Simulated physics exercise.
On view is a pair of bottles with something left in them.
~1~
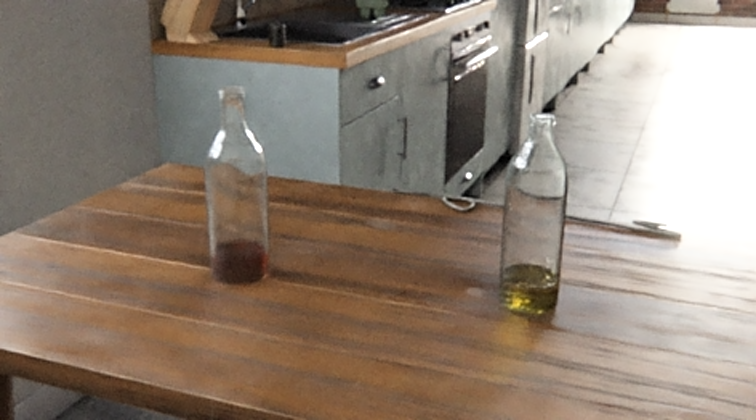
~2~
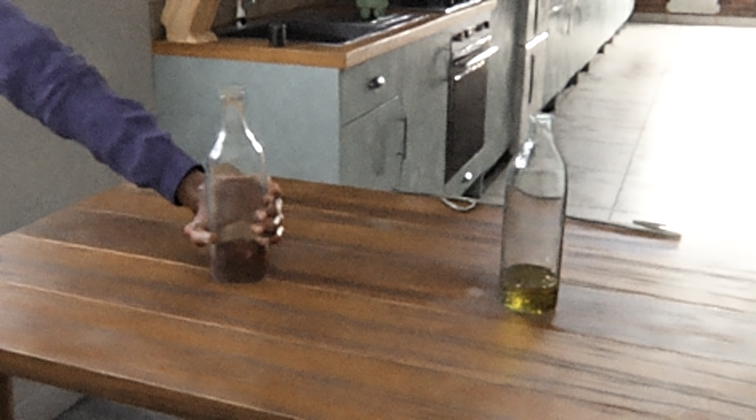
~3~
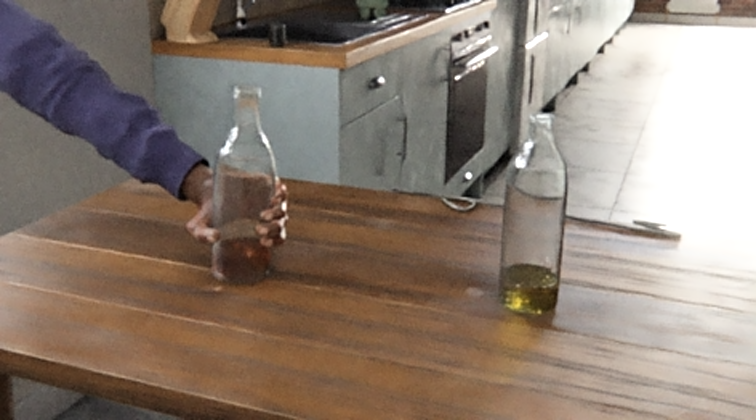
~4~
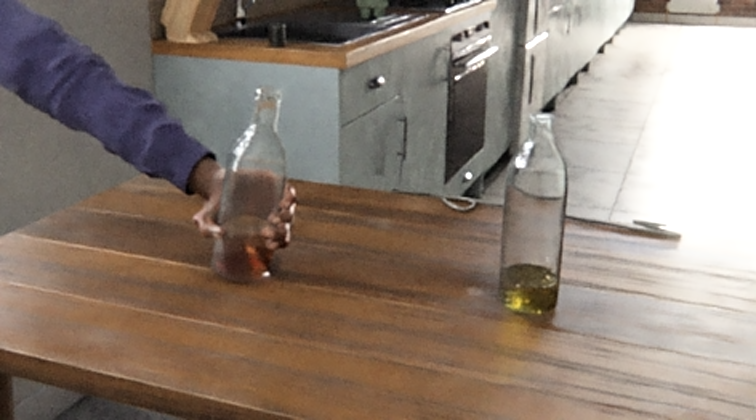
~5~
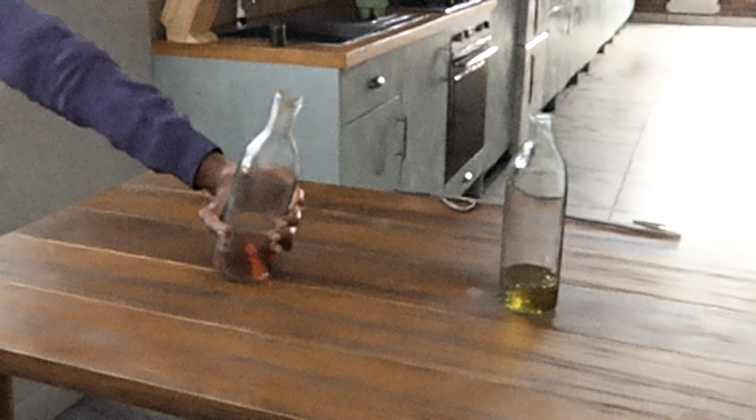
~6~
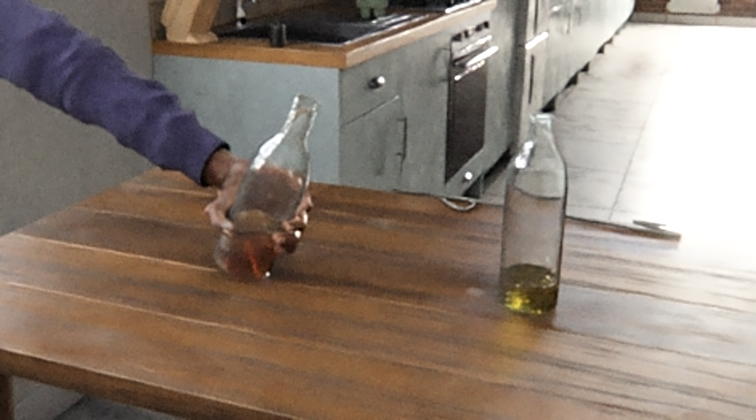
In a kitchen, two glass bottles, each holding a little liquid, stand on a wooden table; a hand in a purple sleeve grasps the left bottle and gradually tilts it to the right while the other stays still.
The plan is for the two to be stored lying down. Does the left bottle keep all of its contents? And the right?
Left: Yes; right: Yes.
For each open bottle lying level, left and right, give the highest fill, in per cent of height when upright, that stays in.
Around 22 percent, then around 26 percent.
Next, the left bottle is nearly down; left bottle, dry at the neck.
After that, the left bottle lies flat; left bottle, dry at the neck.
Finally, both lie flat; left bottle, dry at the neck; right bottle, dry at the neck.
